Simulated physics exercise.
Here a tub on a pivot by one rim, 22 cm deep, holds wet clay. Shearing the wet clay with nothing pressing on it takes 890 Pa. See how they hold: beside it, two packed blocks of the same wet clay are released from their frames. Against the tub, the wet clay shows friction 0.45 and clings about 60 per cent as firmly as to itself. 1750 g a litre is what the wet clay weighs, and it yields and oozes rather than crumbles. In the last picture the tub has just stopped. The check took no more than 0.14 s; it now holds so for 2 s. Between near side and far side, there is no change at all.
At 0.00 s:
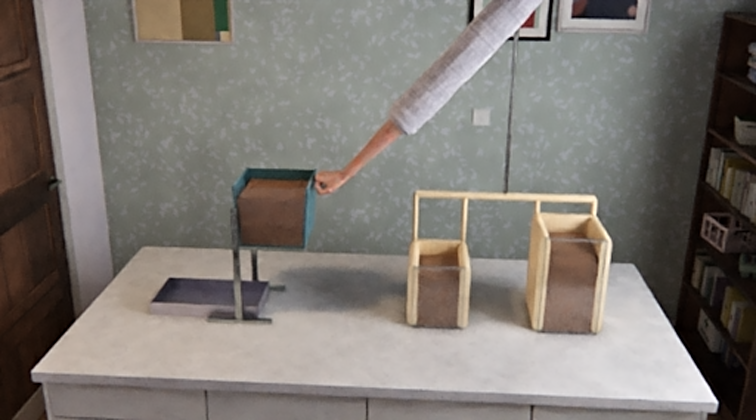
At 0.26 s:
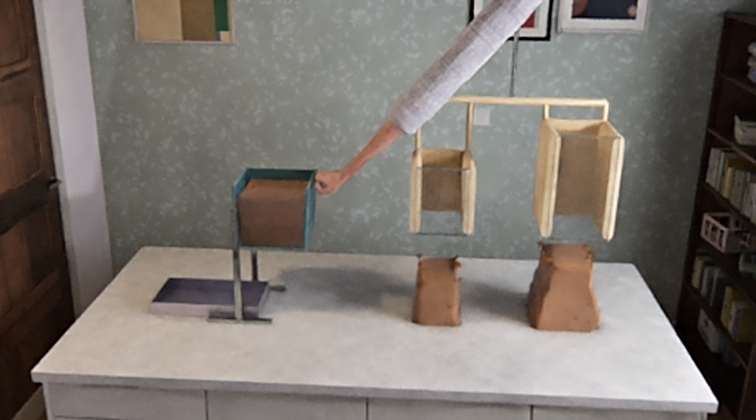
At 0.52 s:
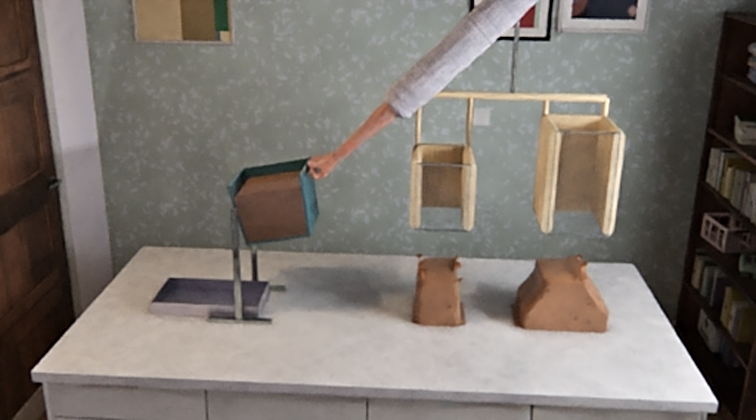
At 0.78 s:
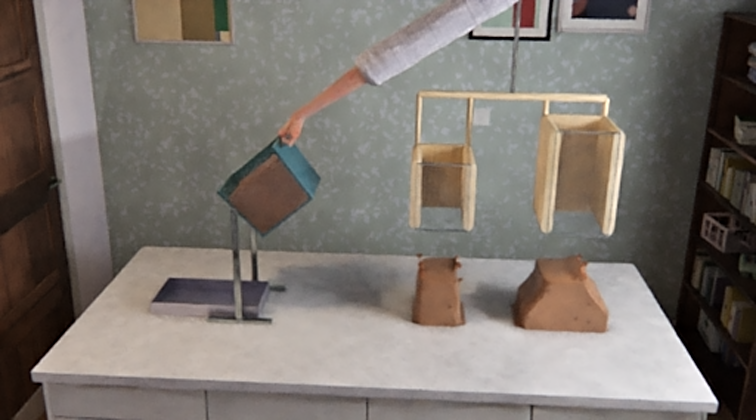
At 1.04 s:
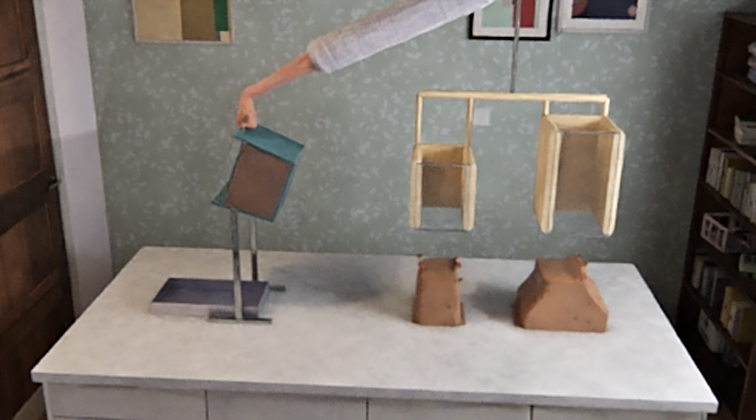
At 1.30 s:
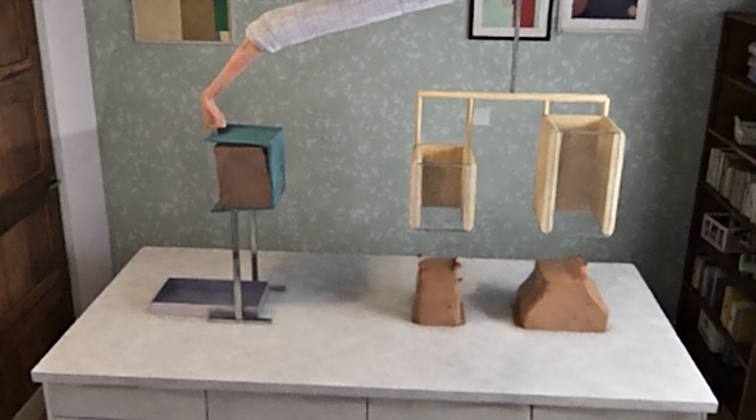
The video shows wooden molds lifting off two brown clay blocks on a table, the taller one slumping and widening, before a hand turns a teal tub of clay counterclockwise on its stand until it rests on its side.
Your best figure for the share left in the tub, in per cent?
I would say about 41 %.
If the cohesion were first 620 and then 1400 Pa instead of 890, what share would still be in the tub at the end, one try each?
Going in order, it's 45 % and then 100 %.
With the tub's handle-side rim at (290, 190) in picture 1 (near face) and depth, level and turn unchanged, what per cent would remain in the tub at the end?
I'd say around 100 percent would remain in the tub at the end.
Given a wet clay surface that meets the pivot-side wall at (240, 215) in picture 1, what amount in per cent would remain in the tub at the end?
I'd put it close to 100 in a hundred.
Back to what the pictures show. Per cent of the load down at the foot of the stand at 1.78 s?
Near 0 per cent has got down by that time.
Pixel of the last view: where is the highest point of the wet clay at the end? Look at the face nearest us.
On the near face, the top ends up close to (255, 173).
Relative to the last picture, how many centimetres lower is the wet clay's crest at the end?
9 cm.
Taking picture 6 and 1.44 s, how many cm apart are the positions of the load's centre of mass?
Something like 3 cm, give or take.
By 1.44 s, the tub is at 91 degrees and holds 100 %.
By 1.61 s, the tub is at 91 degrees and holds 84 %.
By 1.78 s, the tub is at 91 degrees and holds 68 %.
By 1.95 s, the tub is at 91 degrees and holds 51 %.
By 3.30 s, at the end, the tub is at 91 degrees and holds 41 %.
